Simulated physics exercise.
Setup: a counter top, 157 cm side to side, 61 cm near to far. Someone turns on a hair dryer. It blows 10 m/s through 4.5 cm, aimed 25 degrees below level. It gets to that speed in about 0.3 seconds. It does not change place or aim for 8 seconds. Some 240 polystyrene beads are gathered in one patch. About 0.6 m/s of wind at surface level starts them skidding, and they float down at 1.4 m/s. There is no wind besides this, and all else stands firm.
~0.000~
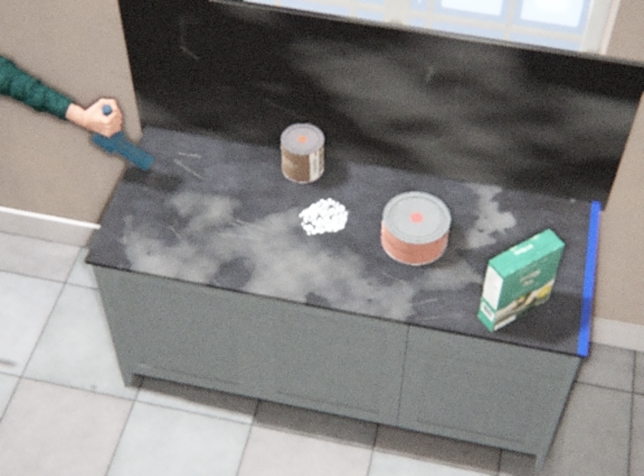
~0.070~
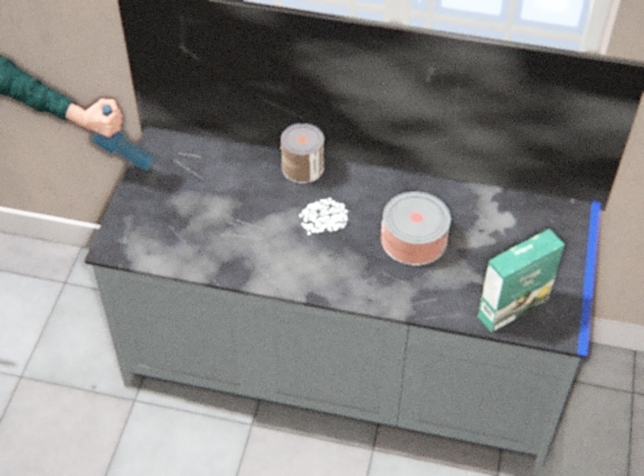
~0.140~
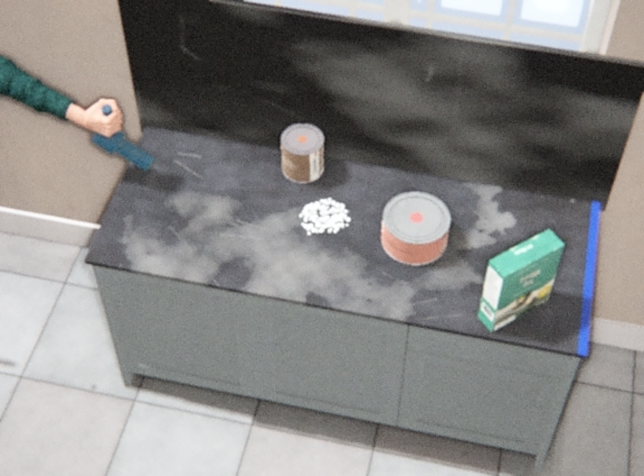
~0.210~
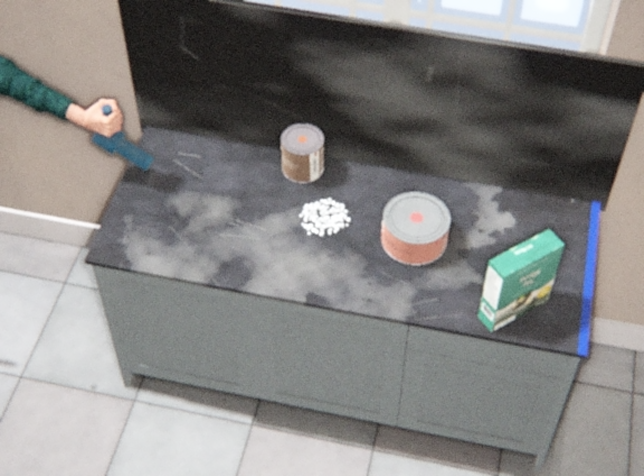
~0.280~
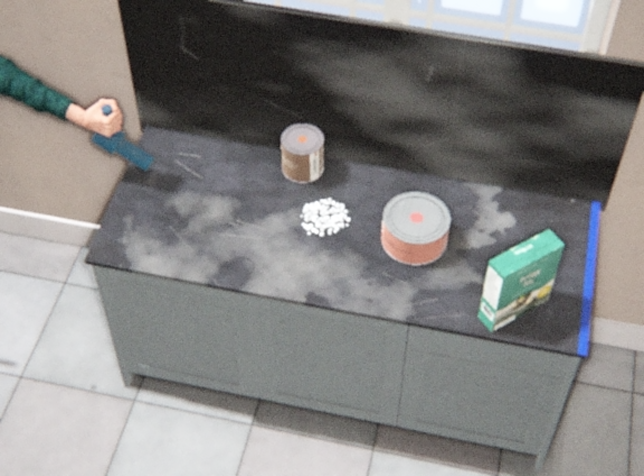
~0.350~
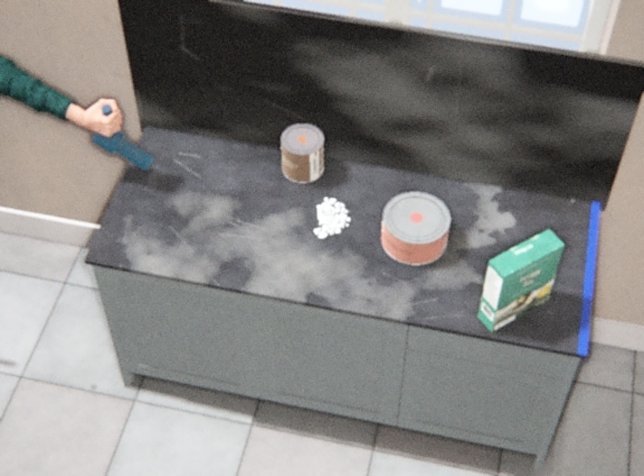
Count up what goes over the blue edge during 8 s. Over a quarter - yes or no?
Over a quarter: Yes.
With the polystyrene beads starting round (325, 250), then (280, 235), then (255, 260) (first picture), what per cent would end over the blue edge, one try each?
It goes 30 %, then 25 %, then 0 %.
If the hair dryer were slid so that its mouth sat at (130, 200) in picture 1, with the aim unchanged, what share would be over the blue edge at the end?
About 90 %.
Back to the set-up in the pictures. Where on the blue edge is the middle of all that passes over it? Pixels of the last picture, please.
Near (599, 208).
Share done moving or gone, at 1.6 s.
The share is about 25 %.
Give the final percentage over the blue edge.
Roughly 80 percent, I'd say.
After 1.6 s, 77 % are on the move or not yet settled, 16 % are over the blue edge; the middle of those still in play is near (530, 195).
After 2.6 s, 14 % are on the move or not yet settled, 70 % are over the blue edge.
After 4.4 s, 3 % are on the move or not yet settled, 77 % are over the blue edge.
After 8.0 s, at the end, 79 % are over the blue edge.
